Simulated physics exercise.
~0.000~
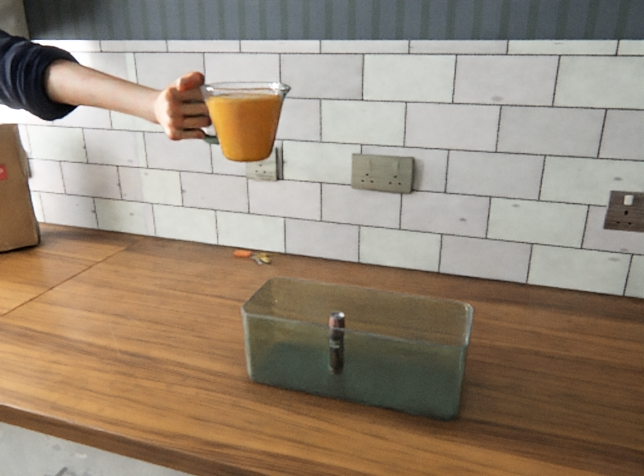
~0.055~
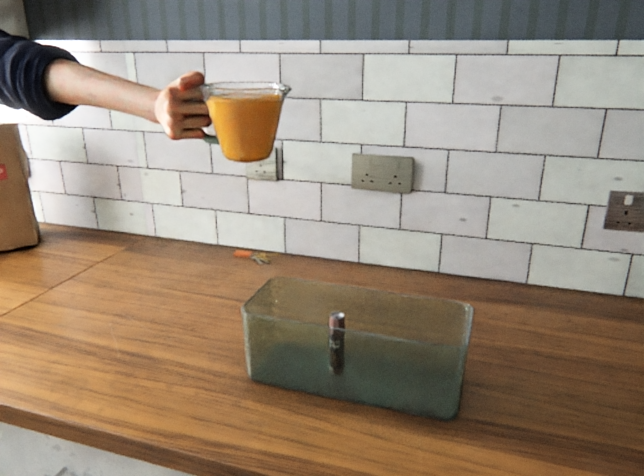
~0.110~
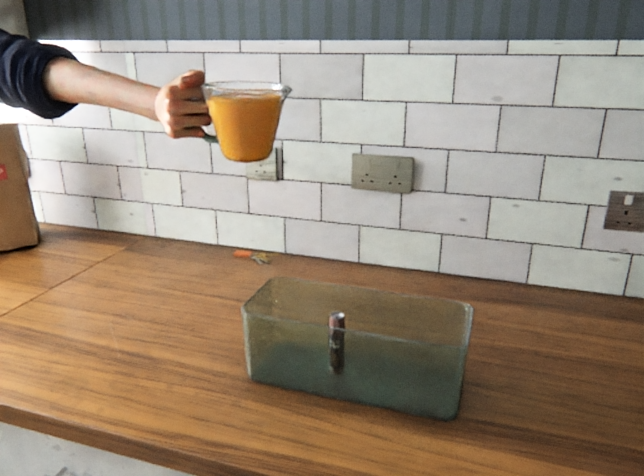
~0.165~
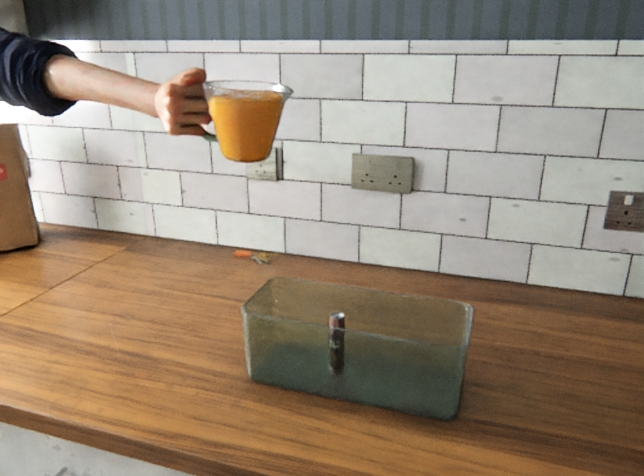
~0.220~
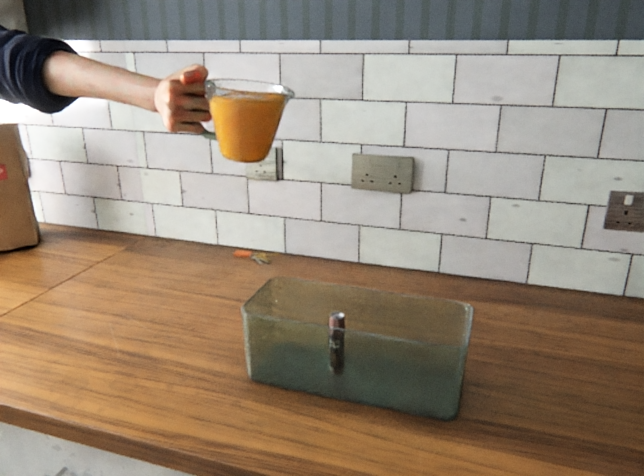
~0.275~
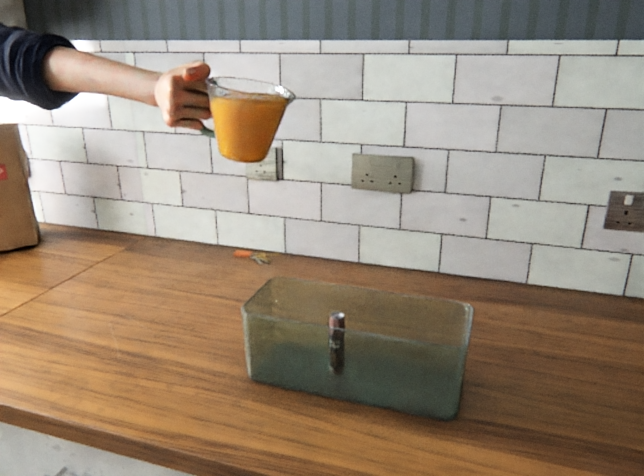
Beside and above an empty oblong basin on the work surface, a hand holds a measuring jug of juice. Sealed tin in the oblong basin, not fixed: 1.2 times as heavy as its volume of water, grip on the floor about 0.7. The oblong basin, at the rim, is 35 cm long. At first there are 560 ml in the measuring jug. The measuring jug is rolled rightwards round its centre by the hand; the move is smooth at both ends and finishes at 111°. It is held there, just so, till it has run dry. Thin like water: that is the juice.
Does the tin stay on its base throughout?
Yes, odds are it weathers it.
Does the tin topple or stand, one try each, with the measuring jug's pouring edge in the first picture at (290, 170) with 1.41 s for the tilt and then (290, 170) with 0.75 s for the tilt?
First it tips over; then it tips over.
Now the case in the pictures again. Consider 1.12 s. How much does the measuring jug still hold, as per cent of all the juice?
Close to 8 percent of the total.
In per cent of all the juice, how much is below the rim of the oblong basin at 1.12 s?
The share is close to 64 percent.
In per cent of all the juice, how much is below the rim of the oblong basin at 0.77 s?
Near 5 in a hundred.
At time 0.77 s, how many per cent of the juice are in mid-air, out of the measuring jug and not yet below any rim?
I'd put it at about 30 percent.
After 0.77 s the tilt is 63° and 66 per cent is still to pour; the tin stands where it began.
After 1.12 s the tilt is 100° and 8 per cent is still to pour; the tin stands where it began.
After 1.50 s the tilt is 111° and 0 per cent is still to pour; the tin leans 6°.
After 1.91 s the tilt is 111° and 0 per cent is still to pour; the tin stands where it began.
In the end the tin stands where it began.
